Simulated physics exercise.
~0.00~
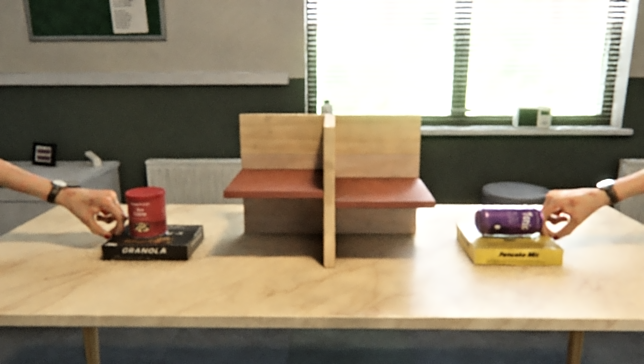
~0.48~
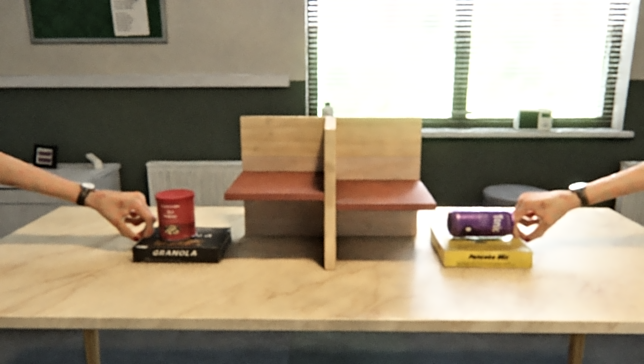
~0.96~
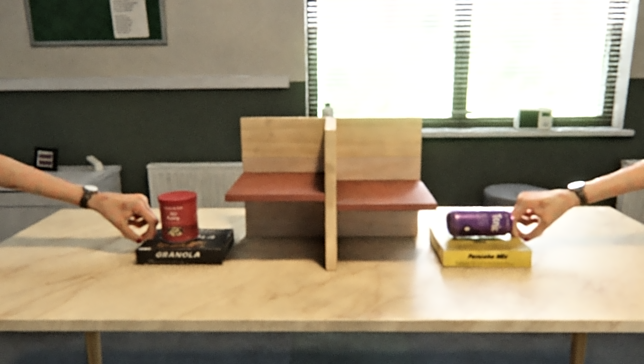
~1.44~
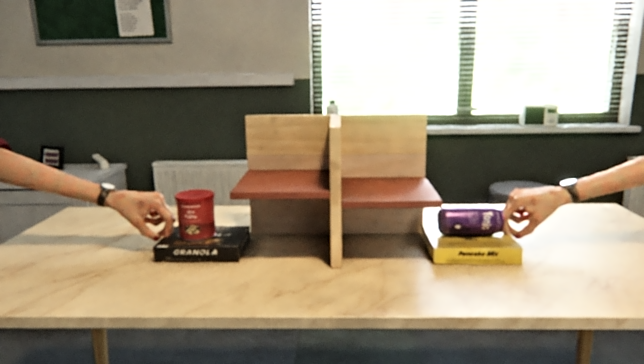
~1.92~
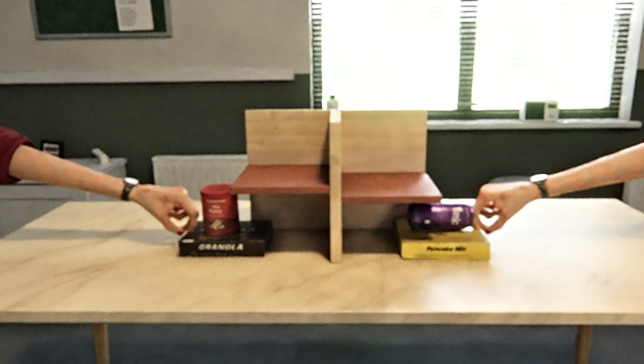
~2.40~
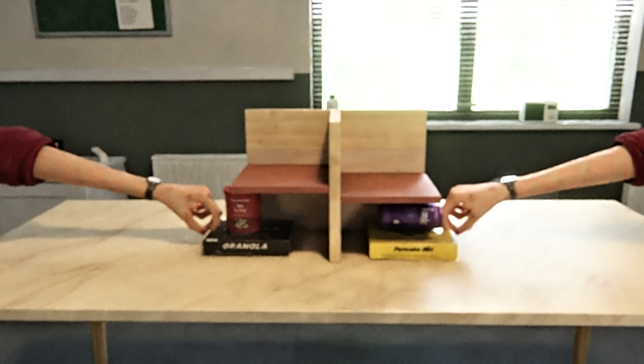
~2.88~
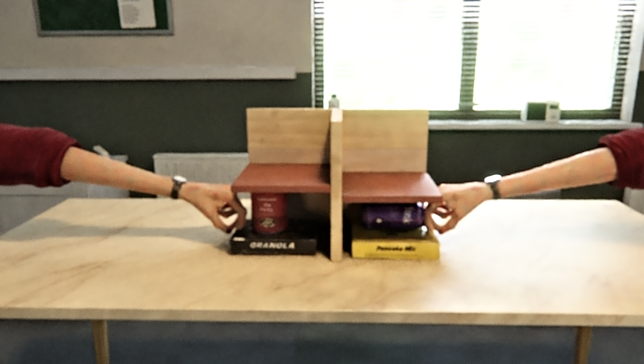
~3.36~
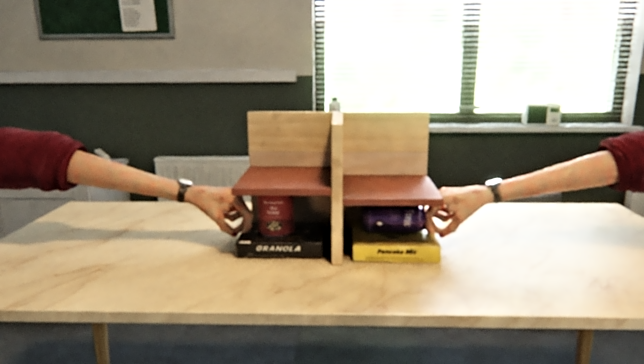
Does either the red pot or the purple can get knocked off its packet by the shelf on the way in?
No, neither is knocked off. The red pot and the purple can both pass under the shelves untouched and stay on their packets.
A red pot standing on a black packet at the left and a purple can lying on a yellow packet at the right are pushed inward by two hands along a pale wooden table, seen from the front by a slightly swaying camera. Between them stands a wooden divider with a low reddish shelf on each side. The packets pause briefly, then glide on towards the middle, each carrying its load. The can and the pot pass beneath the shelves without being knocked. Finally both rest under the shelves, still on their packets, with the hands beside them.
